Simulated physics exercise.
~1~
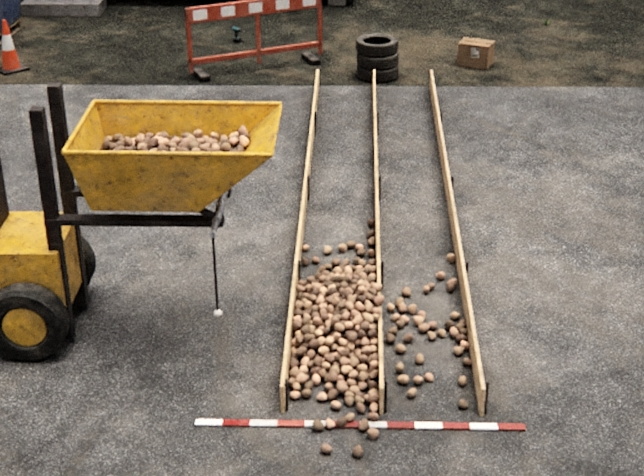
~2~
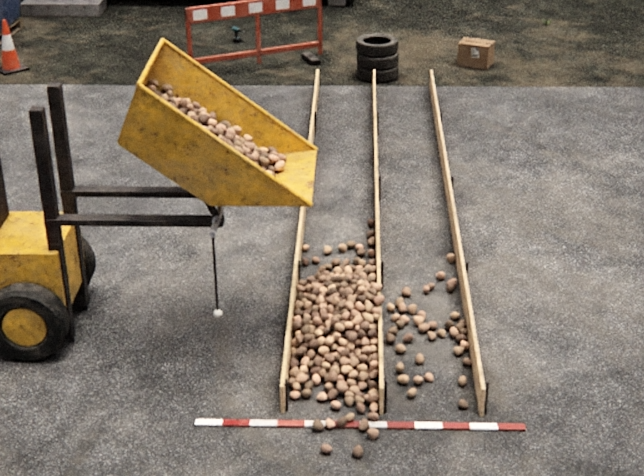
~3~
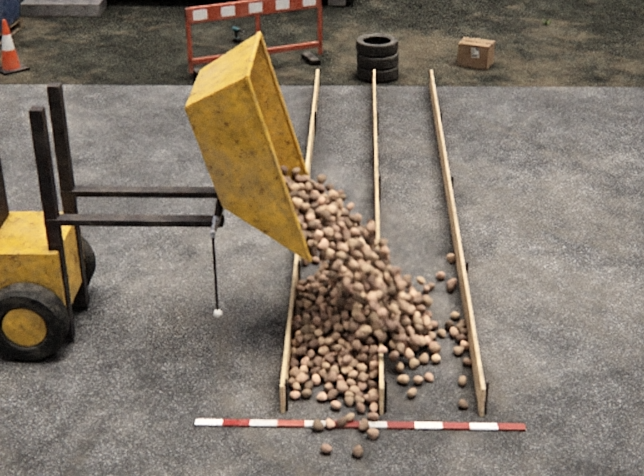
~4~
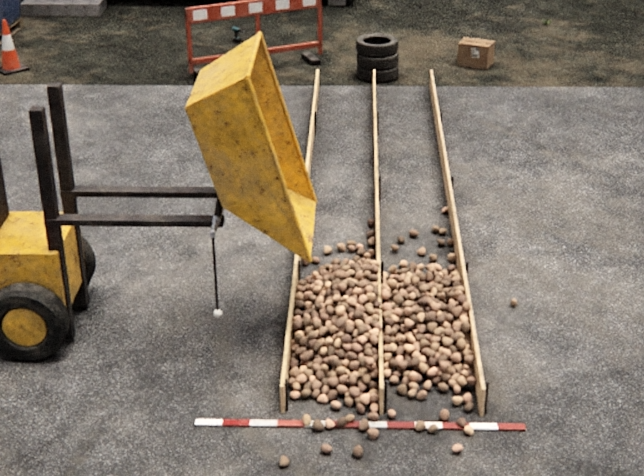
Yellow skip on a fork truck tilting right and tipping round stones over boards, leaving both bays filled and a few strays.
